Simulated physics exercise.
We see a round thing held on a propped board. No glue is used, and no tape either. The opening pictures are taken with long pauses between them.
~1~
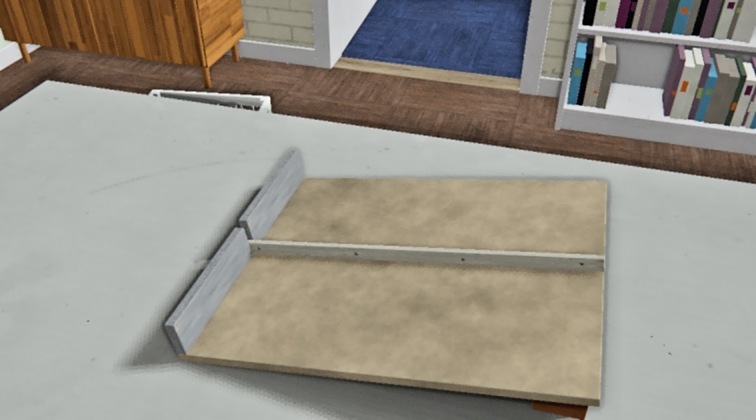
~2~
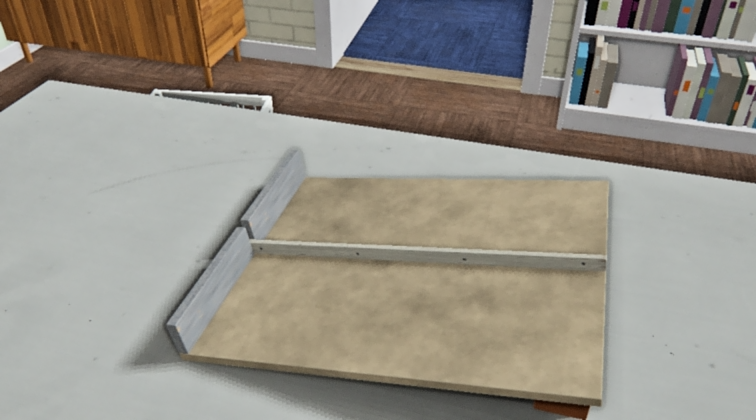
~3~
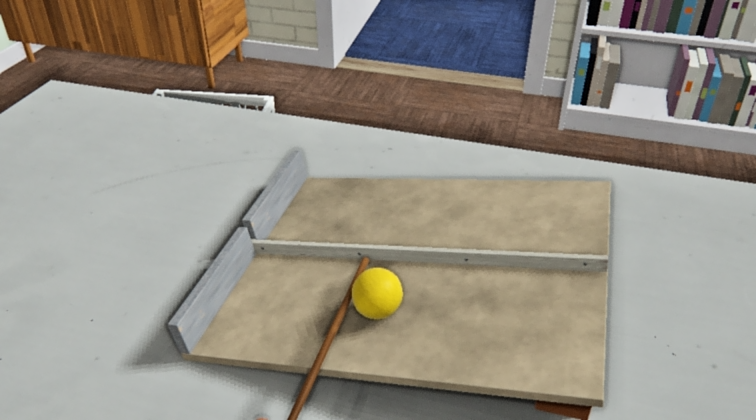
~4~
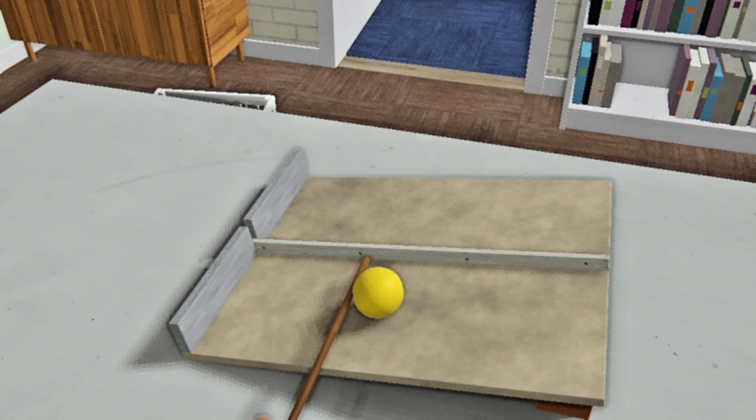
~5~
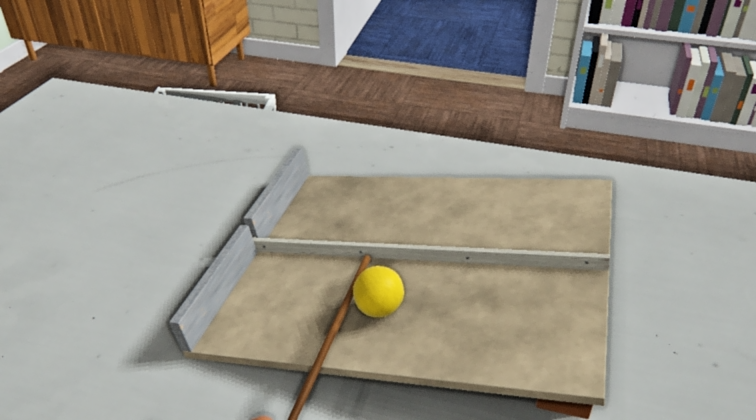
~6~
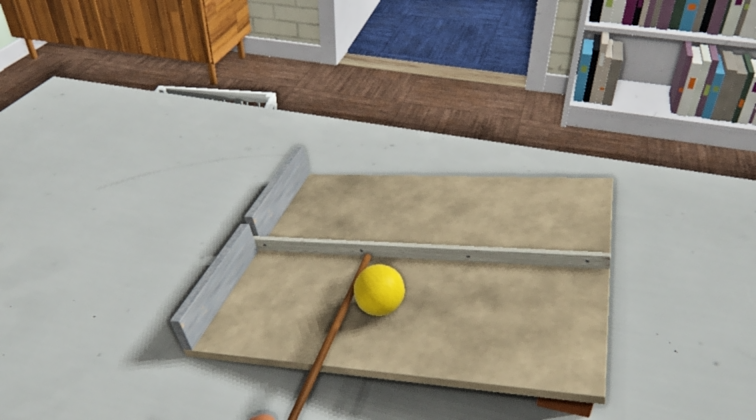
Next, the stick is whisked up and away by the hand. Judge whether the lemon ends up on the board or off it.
The strip holds it.
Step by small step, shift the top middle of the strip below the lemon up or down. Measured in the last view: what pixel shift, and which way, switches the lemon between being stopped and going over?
About 20 pixels down.
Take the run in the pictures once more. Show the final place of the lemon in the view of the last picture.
It ends up close to (242, 281).
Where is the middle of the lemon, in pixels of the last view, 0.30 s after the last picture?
Roughly at (350, 289).
Then, 0.30 s later than the last frame, lemon rolling on the board near (350, 288).
Then, 0.50 s later than the last frame, lemon rolling on the board near (290, 284).
When it is over, the lemon is held by the strip, near (242, 281).
